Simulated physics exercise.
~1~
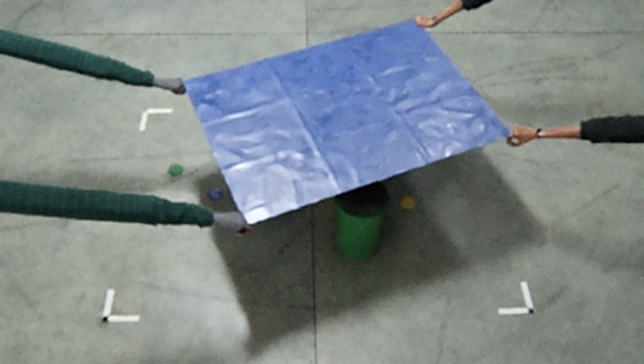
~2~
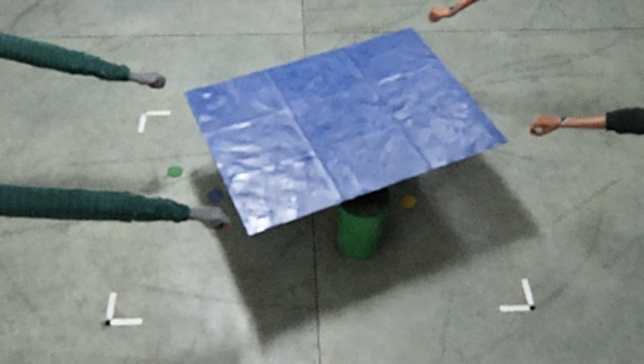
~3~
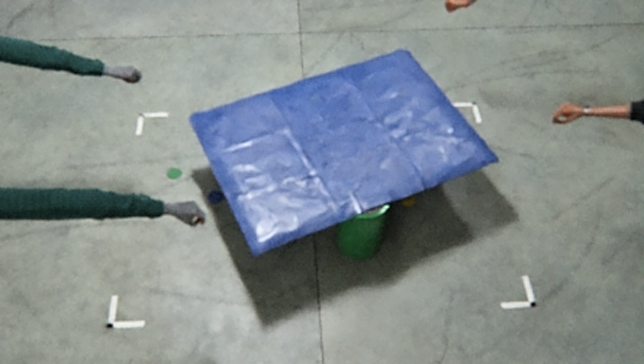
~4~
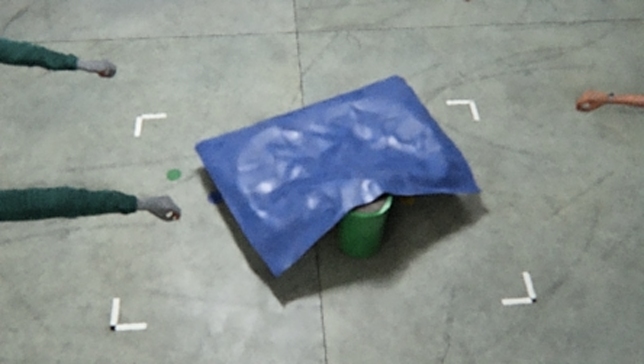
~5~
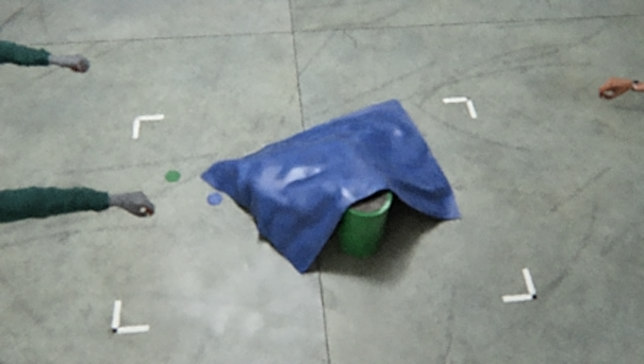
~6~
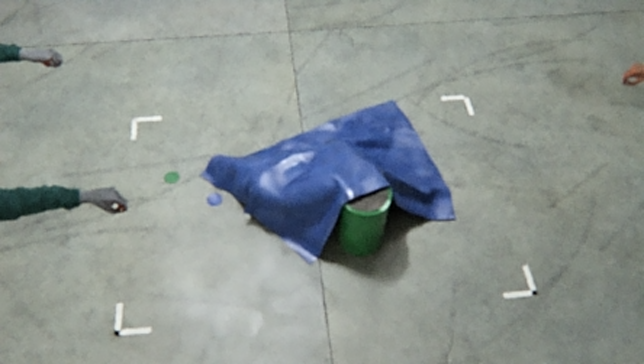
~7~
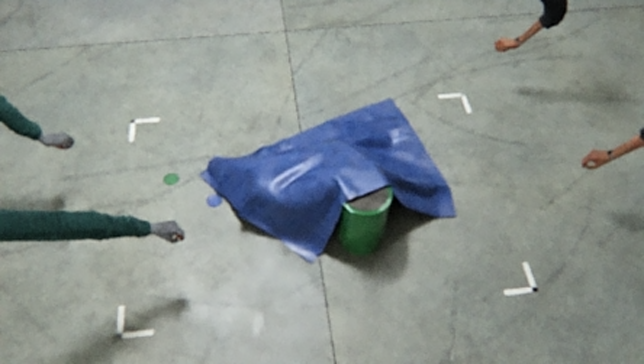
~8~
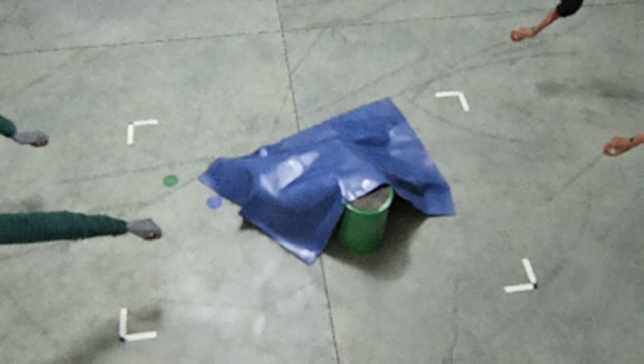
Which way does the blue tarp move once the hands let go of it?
The tarp moves down, settling over the green pot and partly onto the floor.
A blue tarp drops from four hands and drapes over a green pot, leaving its front exposed.
